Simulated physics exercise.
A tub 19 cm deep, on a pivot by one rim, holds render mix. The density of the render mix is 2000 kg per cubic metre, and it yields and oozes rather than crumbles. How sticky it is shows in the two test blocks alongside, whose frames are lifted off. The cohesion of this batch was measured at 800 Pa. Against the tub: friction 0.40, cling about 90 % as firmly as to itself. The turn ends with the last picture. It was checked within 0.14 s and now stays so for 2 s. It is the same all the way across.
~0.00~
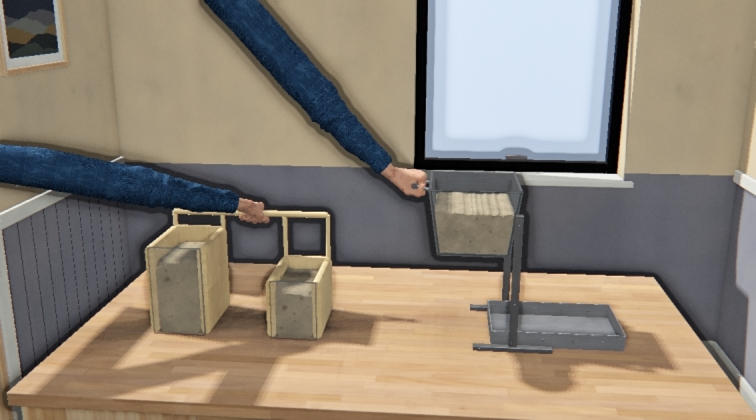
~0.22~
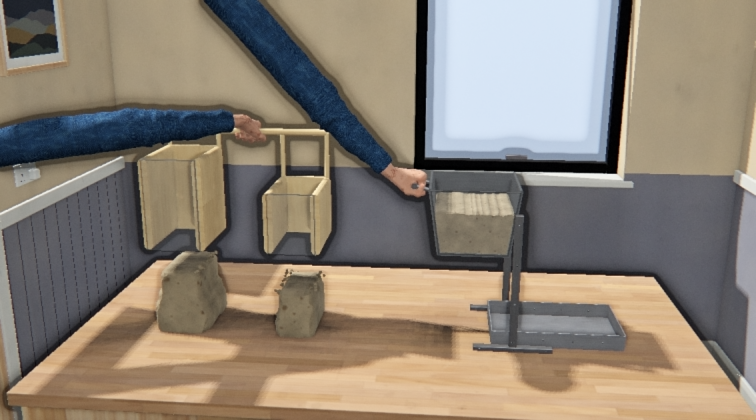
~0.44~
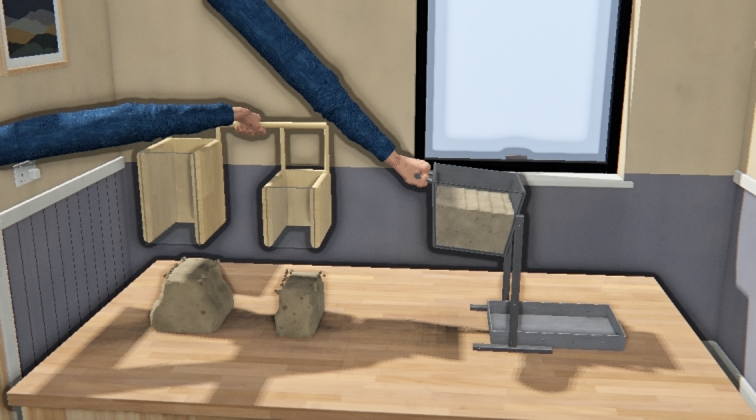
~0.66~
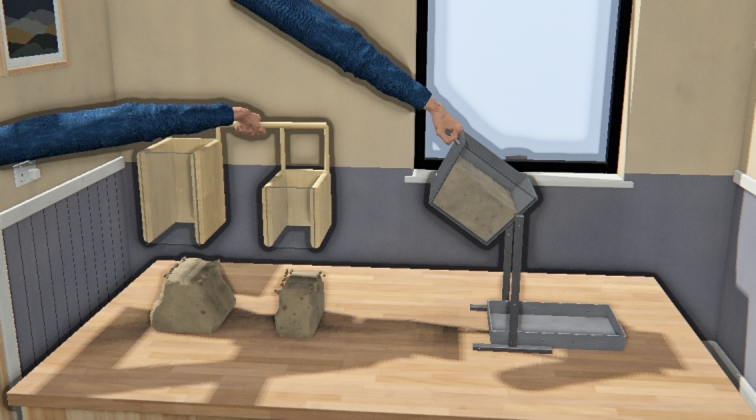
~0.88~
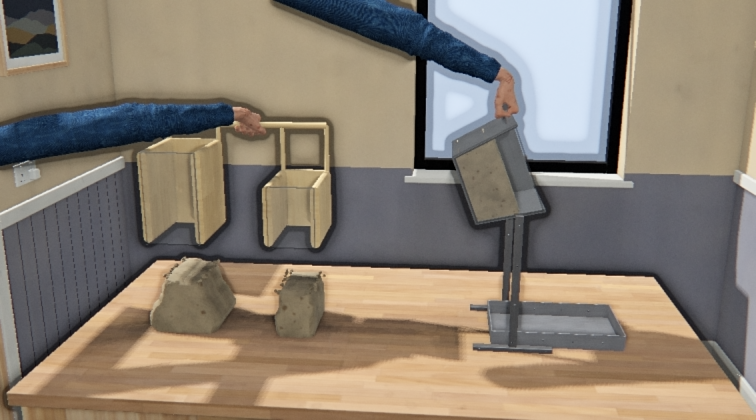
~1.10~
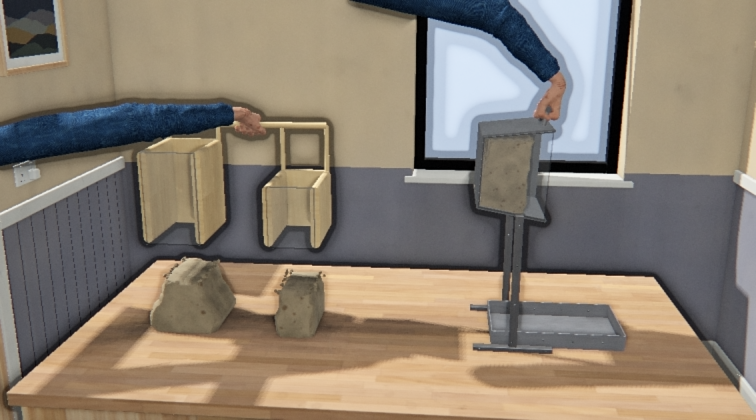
Two joined wooden boxes were lifted by one hand off two brown blocks, the larger left one sagging, then another hand swung a grey tub up and rightward onto its side, mix still inside.
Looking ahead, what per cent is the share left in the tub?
Close to 46 per cent.
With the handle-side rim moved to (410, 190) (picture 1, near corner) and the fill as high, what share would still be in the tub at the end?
In that case some 45 per cent.
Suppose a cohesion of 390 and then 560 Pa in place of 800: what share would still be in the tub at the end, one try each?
In that order: 45 %, 40 %.
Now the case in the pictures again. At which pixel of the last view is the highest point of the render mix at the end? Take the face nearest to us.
At about (498, 179).
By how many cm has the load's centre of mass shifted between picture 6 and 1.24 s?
Roughly 4 cm.
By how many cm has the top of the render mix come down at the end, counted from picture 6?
About 11 cm.
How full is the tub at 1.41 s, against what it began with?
Some 80 per cent.
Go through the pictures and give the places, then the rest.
The first picture shows handle-side rim at (432, 190), tilt 0 degrees; highest point of the render mix at (463, 213); test blocks 24 cm, 15 cm high (left to right).
The second picture shows handle-side rim at (432, 190), tilt 0 degrees; highest point of the render mix at (463, 213); test blocks 21 cm, 15 cm high (left to right).
The third picture shows handle-side rim at (435, 181), tilt 6 degrees; highest point of the render mix at (441, 205); test blocks 18 cm, 15 cm high (left to right).
The fourth picture shows handle-side rim at (465, 145), tilt 36 degrees; highest point of the render mix at (456, 169); test blocks 18 cm, 15 cm high (left to right).
The fifth picture shows handle-side rim at (517, 127), tilt 69 degrees; highest point of the render mix at (495, 142); test blocks 18 cm, 15 cm high (left to right).
The sixth picture shows handle-side rim at (554, 133), tilt 92 degrees; highest point of the render mix at (529, 141); test blocks 18 cm, 15 cm high (left to right).
By 1.24 s, the tub is at 92 degrees and holds 100 %.
By 1.41 s, the tub is at 92 degrees and holds 80 %.
By 1.58 s, the tub is at 92 degrees and holds 56 %.
By 1.75 s, the tub is at 92 degrees and holds 46 %.
By 3.10 s, at the end, the tub is at 92 degrees and holds 46 %.
